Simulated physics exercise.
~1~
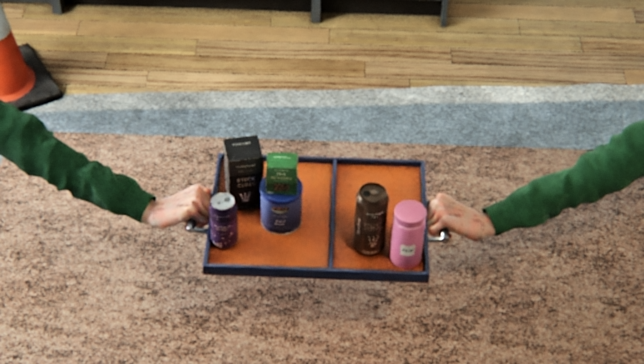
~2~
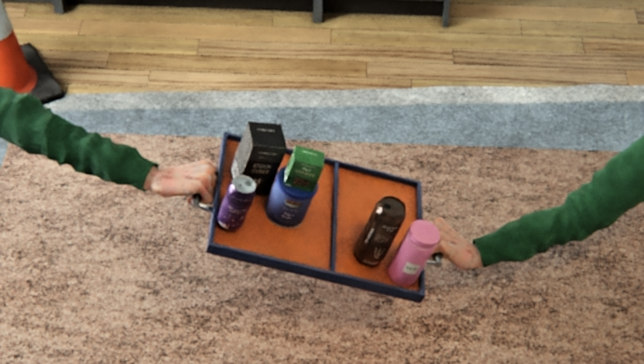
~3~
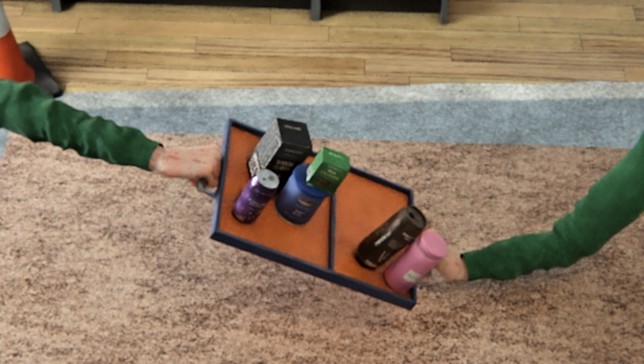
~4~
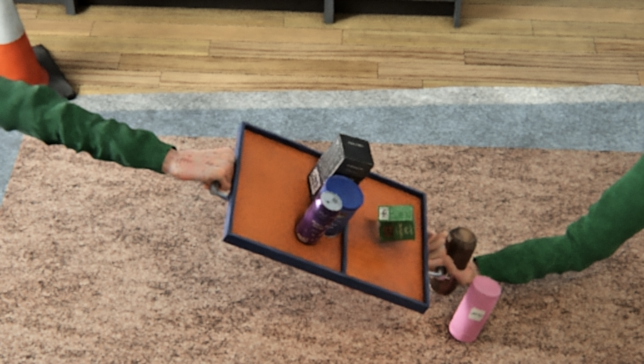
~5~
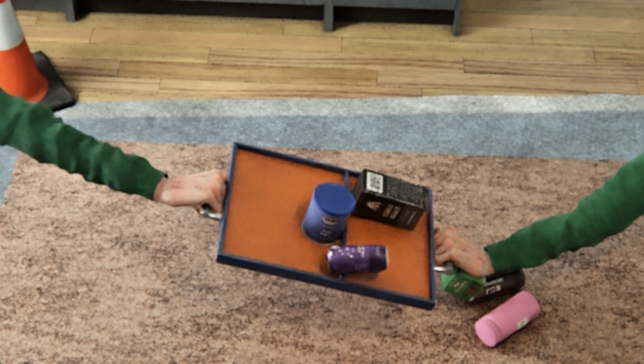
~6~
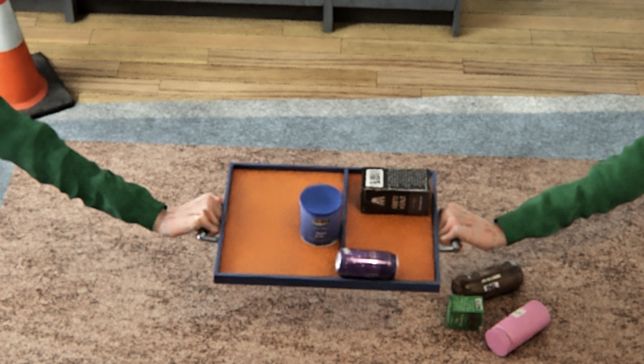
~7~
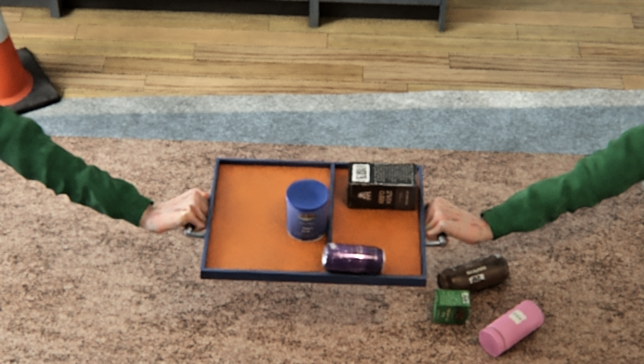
A shallow orange tray with a dark blue rim is held by two green-sleeved arms above a speckled carpet, seen from above, with wood flooring and a traffic cone behind. A black carton, green packet, blue tin and purple can stand left of the crossbar, with a brown can and pink jar on the right. The hands tip the tray's right side down, and everything leans and slides right. The pink jar and brown can fall off, followed by the green packet, while the black carton and purple can topple. The tray levels with only the blue tin upright, the fallen things lying on the carpet.
